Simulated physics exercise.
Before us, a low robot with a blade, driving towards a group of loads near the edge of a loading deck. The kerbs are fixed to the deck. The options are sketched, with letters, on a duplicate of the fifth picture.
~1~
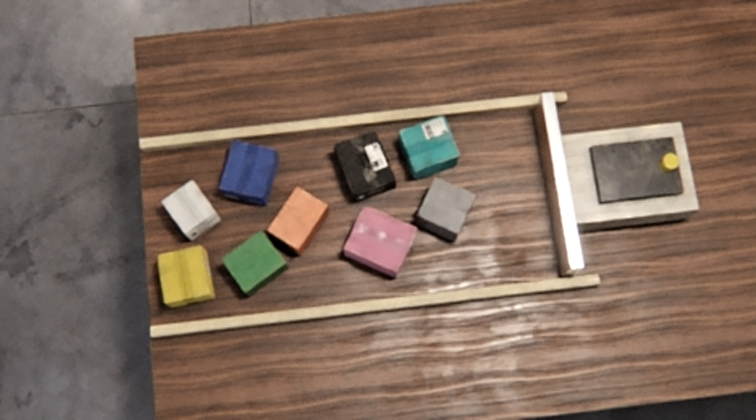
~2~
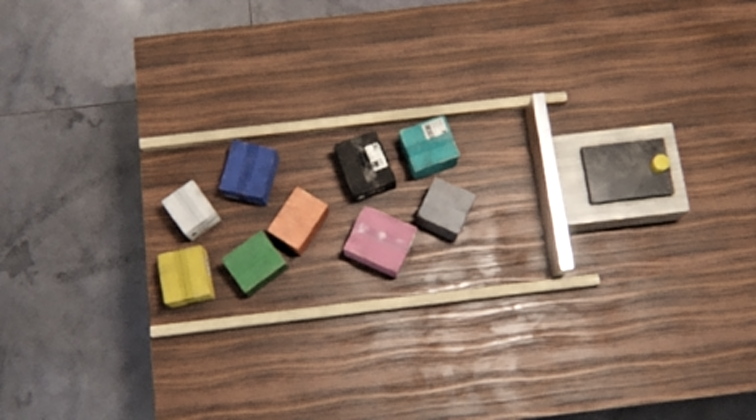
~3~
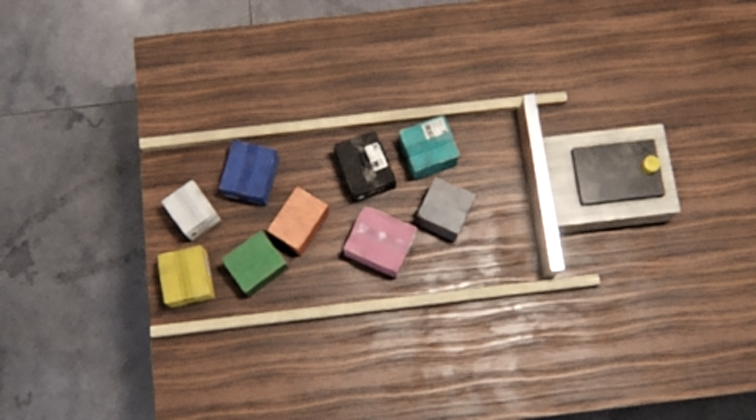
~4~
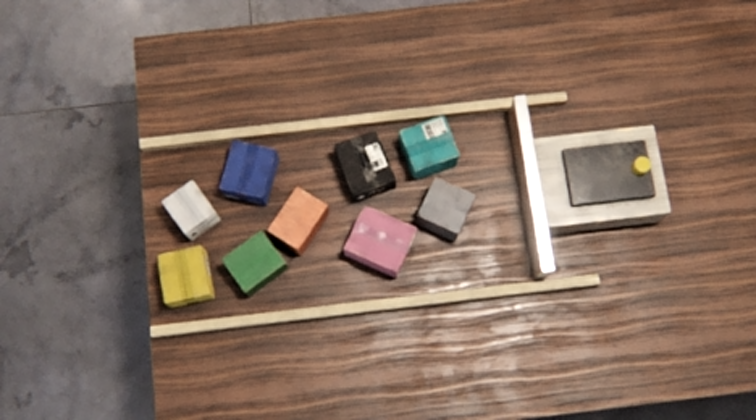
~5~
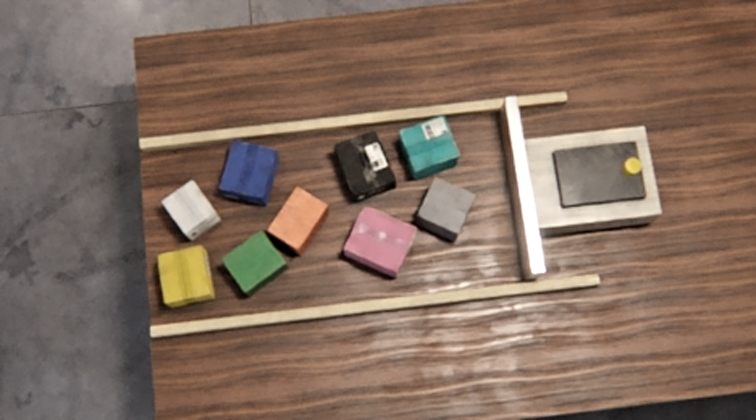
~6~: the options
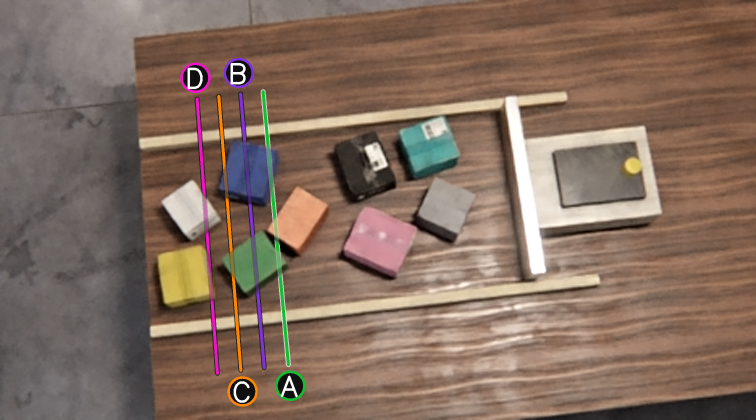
A low robot with a wide blade starts at the right of a wooden deck and creeps slowly left between two pale rails. The gap to the scattered coloured boxes narrows slightly, and by the end the blade is a little closer, with the boxes still untouched and unmoved.
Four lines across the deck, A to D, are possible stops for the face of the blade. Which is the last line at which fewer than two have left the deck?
Stop at A.
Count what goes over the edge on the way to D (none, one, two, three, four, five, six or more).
In all, six or more.
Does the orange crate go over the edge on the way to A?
No.
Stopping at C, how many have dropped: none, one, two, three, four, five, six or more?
In all, three.
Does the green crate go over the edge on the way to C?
No.
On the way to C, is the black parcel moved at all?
Yes.
On the copy, A at (275, 223); B at (252, 226); C at (229, 228); D at (207, 231).
On A. First, robot (504, 185); turquoise box (396, 151); black parcel (351, 169).
Then, robot (415, 195); white parcel (186, 214); blue box (220, 174).
Finally, robot (345, 203); yellow box (155, 281); blue box (152, 170); none fallen.
By contrast, B drops two; C drops three; D drops six.
